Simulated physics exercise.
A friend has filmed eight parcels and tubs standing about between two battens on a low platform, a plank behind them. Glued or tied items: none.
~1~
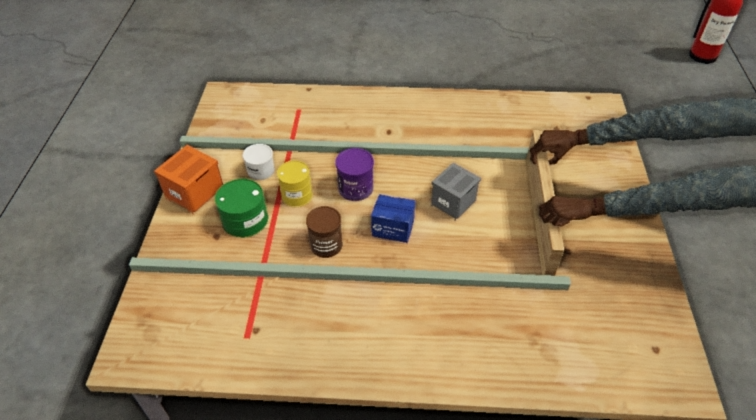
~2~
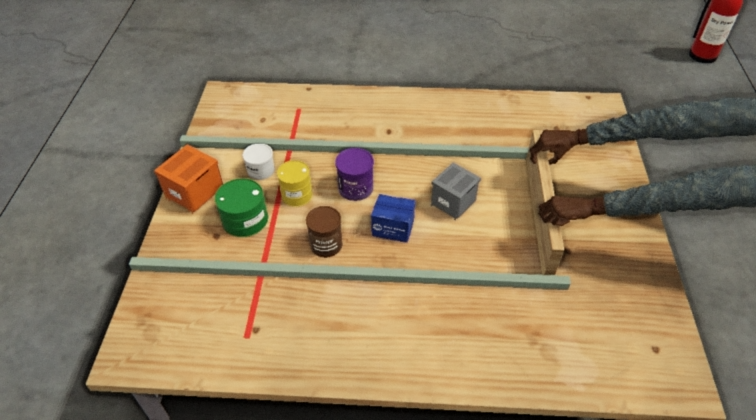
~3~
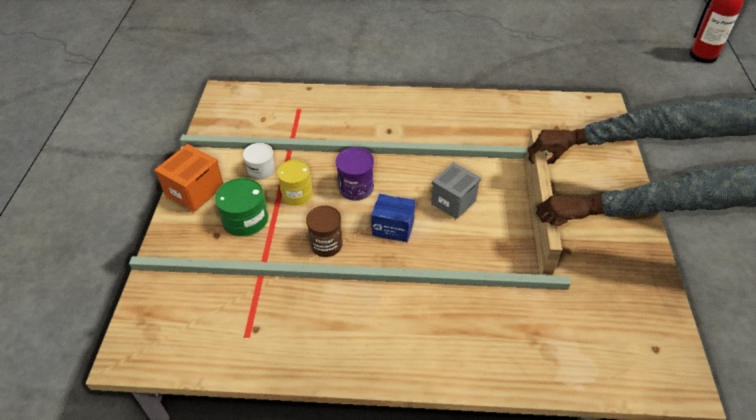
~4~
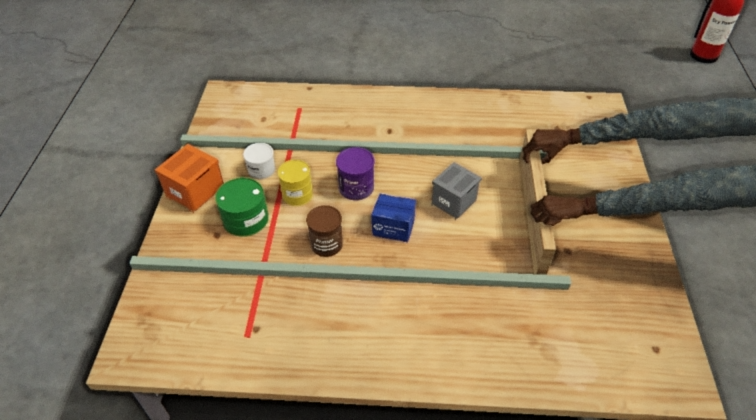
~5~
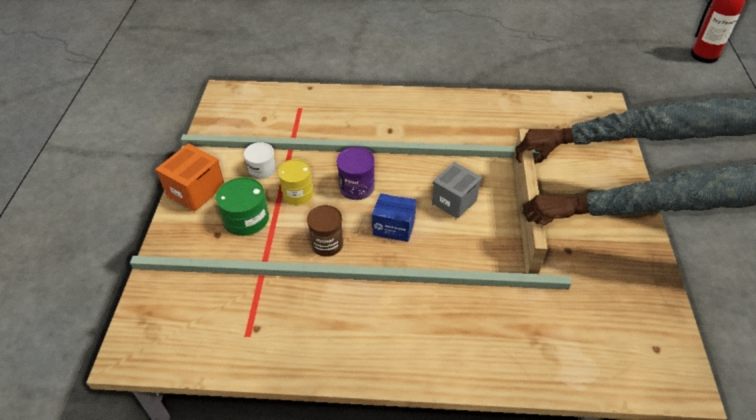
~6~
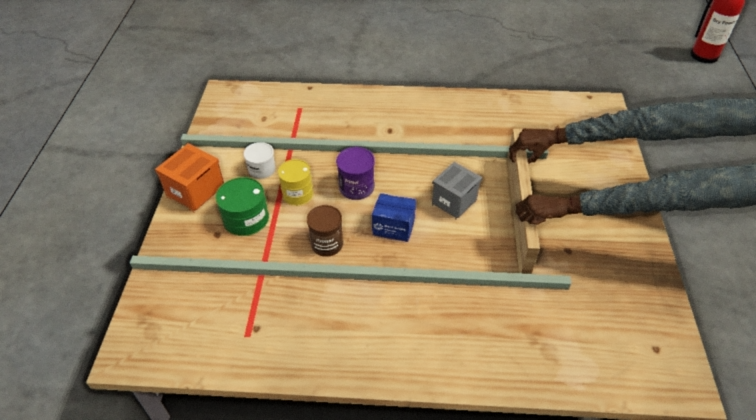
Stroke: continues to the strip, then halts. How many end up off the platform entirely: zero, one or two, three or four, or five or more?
It is going to spill none of them.
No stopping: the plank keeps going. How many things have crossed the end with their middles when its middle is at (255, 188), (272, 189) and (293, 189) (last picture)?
First 0, then 0, then 0.
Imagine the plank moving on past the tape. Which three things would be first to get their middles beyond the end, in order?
They are the orange tote, the green canister, the yellow canister.
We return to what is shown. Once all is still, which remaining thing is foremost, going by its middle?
It's the orange tote.
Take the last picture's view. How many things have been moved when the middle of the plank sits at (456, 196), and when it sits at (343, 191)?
The number moved is 1 and then 5.
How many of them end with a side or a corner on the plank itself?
It is in contact with 4.
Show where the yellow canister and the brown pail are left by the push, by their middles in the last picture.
Final spots - yellow canister (231, 178), brown pail (248, 238).
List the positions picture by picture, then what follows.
In the first frame, orange tote (191, 180); green canister (242, 208); white pail (259, 162); plank (543, 200); tape (277, 205).
In the second frame, green canister (242, 208); grey tote (455, 192).
In the third frame, white pail (260, 162); plank (541, 200).
In the fourth frame, orange tote (191, 179); purple pail (356, 174).
In the fifth frame, green canister (243, 207); yellow canister (296, 183).
In the sixth frame, orange tote (192, 178); green canister (243, 207); white pail (260, 161); plank (521, 199); tape (278, 204).
Soon after, none off yet; orange tote at rest near (192, 178); green canister at rest near (243, 207); white pail at rest near (260, 161).
At rest, the number that fall off is zero.
